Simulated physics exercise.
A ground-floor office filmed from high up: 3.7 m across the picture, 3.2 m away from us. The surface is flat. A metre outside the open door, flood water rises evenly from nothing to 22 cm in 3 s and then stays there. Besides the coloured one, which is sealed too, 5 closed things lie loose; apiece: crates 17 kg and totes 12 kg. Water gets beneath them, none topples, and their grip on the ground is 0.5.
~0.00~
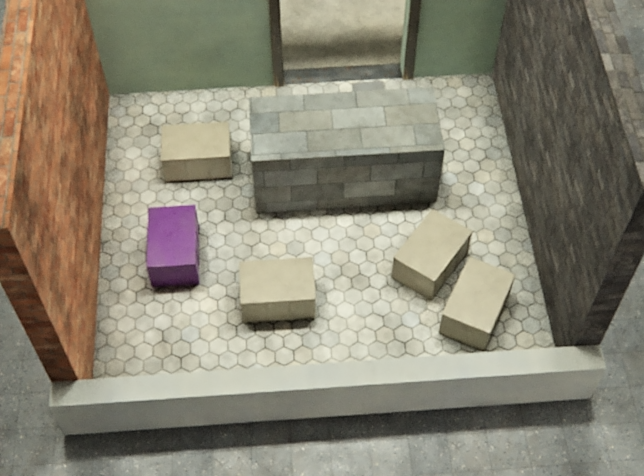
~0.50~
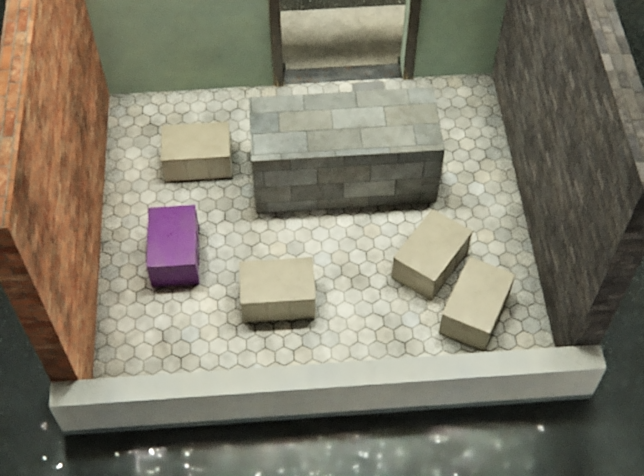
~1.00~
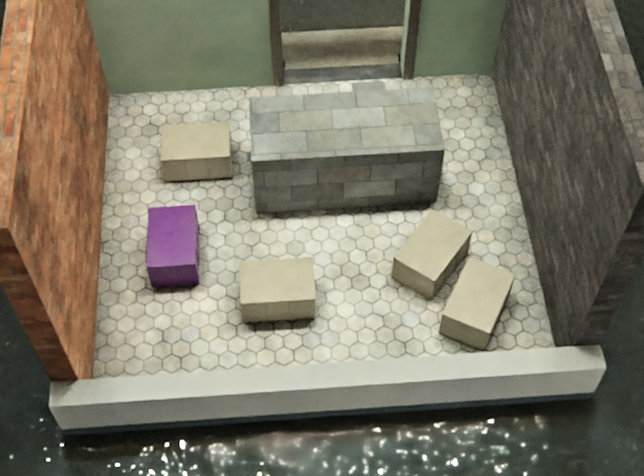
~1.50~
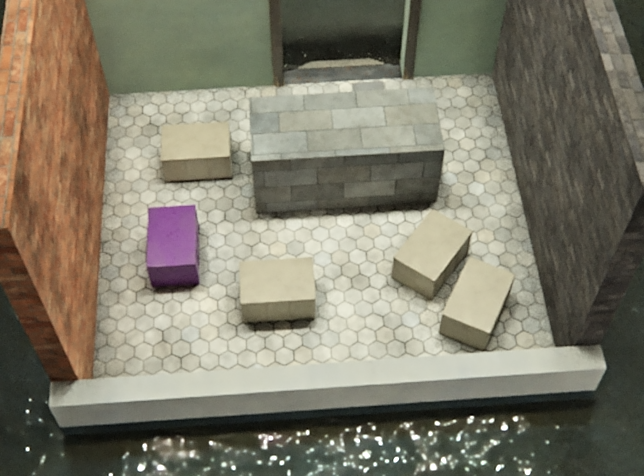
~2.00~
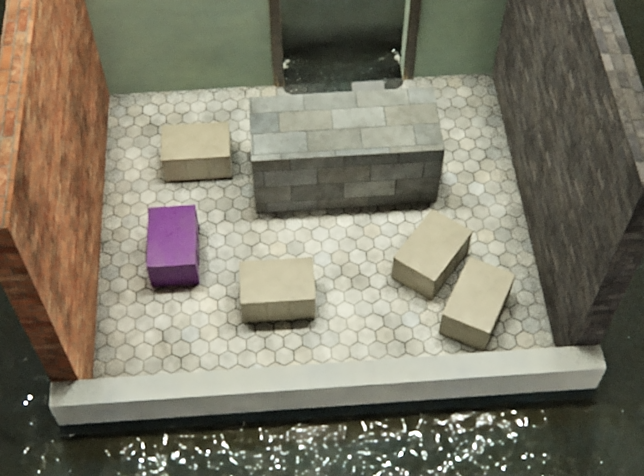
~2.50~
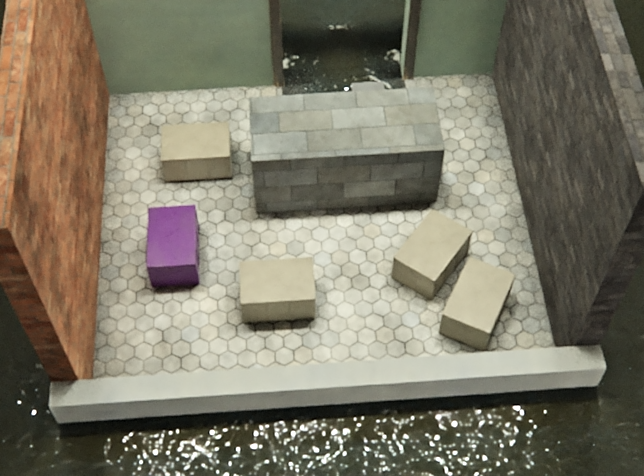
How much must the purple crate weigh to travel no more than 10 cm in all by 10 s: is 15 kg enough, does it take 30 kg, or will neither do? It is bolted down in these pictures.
For it, only the larger load is enough.
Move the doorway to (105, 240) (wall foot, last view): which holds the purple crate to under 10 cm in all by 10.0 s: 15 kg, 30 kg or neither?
In that case neither weight holds it.
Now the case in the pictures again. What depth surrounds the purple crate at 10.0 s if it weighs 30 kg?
Roughly 8 cm.
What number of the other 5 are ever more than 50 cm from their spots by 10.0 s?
That makes 3.
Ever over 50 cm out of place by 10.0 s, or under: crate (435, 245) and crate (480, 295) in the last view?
In turn: Under, over.
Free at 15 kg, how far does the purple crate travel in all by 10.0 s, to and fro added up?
About 100 cm.
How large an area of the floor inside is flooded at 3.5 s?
About 3.0 m2.
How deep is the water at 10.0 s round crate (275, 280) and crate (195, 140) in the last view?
Roughly 9 and 9 cm.
After 3.5 s the purple crate would be 0 cm from its start with 15 kg and 0 cm from its start with 30 kg; 0 cm of water round it then.
After 4.5 s the purple crate would be 0 cm from its start with 15 kg and 0 cm from its start with 30 kg; 0 cm of water round it then.
After 7.0 s the purple crate would be 0 cm from its start with 15 kg and 0 cm from its start with 30 kg; 4 cm of water round it then.
After 10.0 s the purple crate would be 93 cm from its start with 15 kg and 1 cm from its start with 30 kg; 8 cm of water round it then.
